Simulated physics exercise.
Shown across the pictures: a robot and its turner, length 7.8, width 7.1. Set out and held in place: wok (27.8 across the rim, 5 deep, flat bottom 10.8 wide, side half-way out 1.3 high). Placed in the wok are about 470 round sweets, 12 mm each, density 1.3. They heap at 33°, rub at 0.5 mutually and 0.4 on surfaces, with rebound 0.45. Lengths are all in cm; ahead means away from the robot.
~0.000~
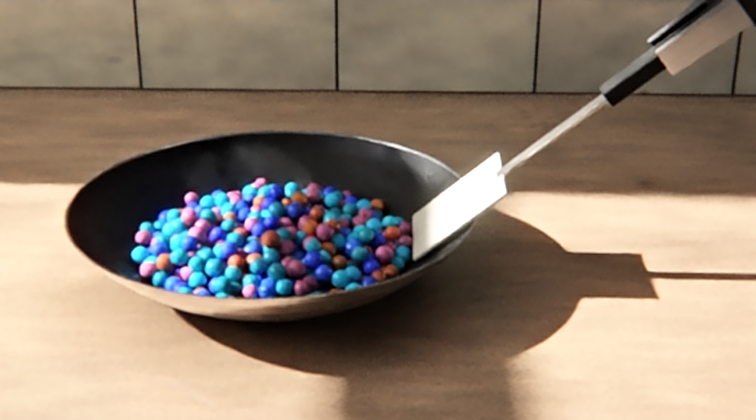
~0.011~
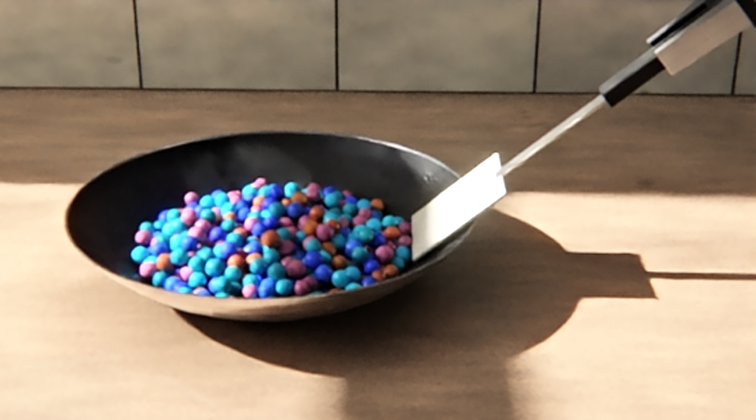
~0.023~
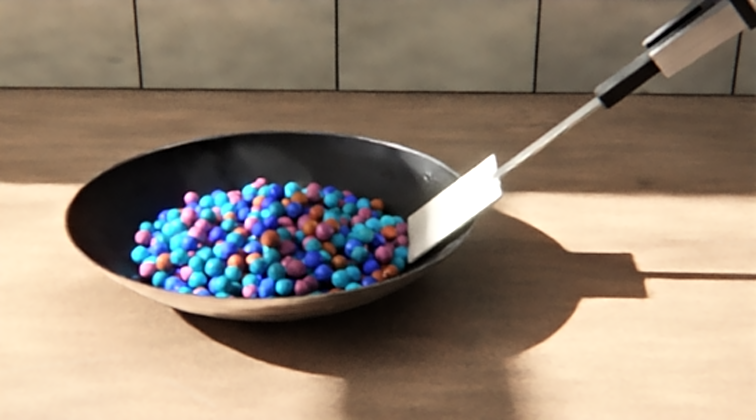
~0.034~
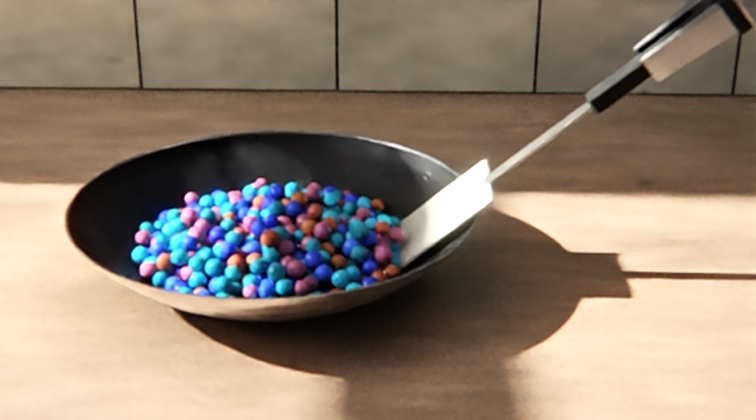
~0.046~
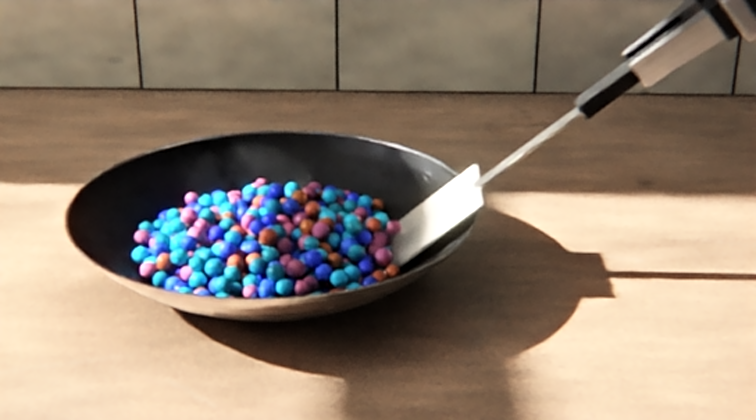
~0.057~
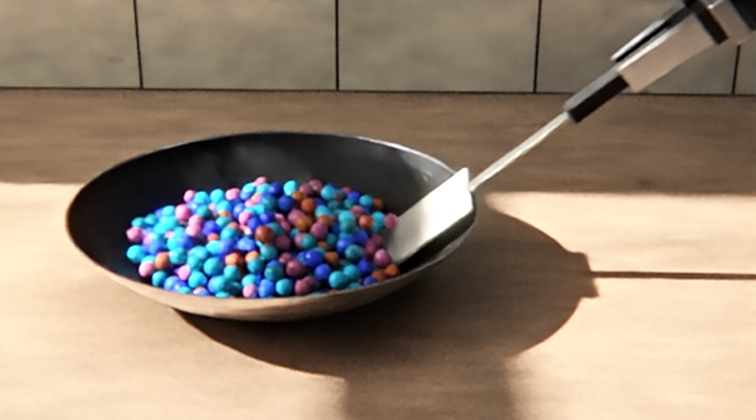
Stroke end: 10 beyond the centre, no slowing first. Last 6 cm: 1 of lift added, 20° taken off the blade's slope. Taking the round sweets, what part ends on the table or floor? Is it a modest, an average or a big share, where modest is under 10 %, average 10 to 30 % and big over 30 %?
Average.
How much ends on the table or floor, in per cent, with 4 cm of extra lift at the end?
I'd reckon around 25 per cent.
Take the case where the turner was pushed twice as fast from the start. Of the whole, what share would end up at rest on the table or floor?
It would be near 40 per cent.
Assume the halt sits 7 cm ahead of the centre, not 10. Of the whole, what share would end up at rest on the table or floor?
Then the share is near 5 in a hundred.
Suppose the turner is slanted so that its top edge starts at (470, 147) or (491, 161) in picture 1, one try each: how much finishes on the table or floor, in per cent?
Close to 25 and 20 percent respectively.
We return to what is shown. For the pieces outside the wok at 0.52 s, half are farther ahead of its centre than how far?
Some 18 cm.
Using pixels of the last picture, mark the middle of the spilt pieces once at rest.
The centre sits at roughly (20, 253).
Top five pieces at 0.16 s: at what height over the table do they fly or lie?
Roughly 5 centimetres.
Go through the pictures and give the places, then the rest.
In the first picture, turner top edge at (503, 173), sloping 40°; upper third of the load around (275, 232), from x 140 to 405, top at y 185; 473 in the wok.
In the second picture, turner top edge at (502, 173), sloping 40°; upper third of the load around (275, 232), from x 140 to 405, top at y 185.
In the third picture, turner top edge at (498, 175), sloping 40°; upper third of the load around (277, 232), from x 140 to 400, top at y 185.
In the fourth picture, turner top edge at (490, 180), sloping 40°; upper third of the load around (277, 229), from x 140 to 395, top at y 185.
In the fifth picture, turner top edge at (479, 184), sloping 40°; upper third of the load around (276, 228), from x 140 to 395, top at y 185.
In the sixth picture, turner top edge at (469, 189), sloping 40°; upper third of the load around (274, 227), from x 135 to 390, top at y 185; 473 in the wok.
By 0.16 s, sloping 40°, highest piece 5 above the table; 473 in the wok.
By 0.27 s, sloping 35°, highest piece 7 above the table; 472 in the wok, 1 on the blade or in flight.
By 0.52 s, sloping 20°, highest piece 7 above the table; 406 in the wok, 64 on the table or floor, 3 on the blade or in flight.
By 1.57 s, sloping 20°, highest piece 7 above the table; 403 in the wok, 70 on the table or floor.
Final count, 403 in the wok, 70 on the table or floor. That is 15 % on the table or floor.
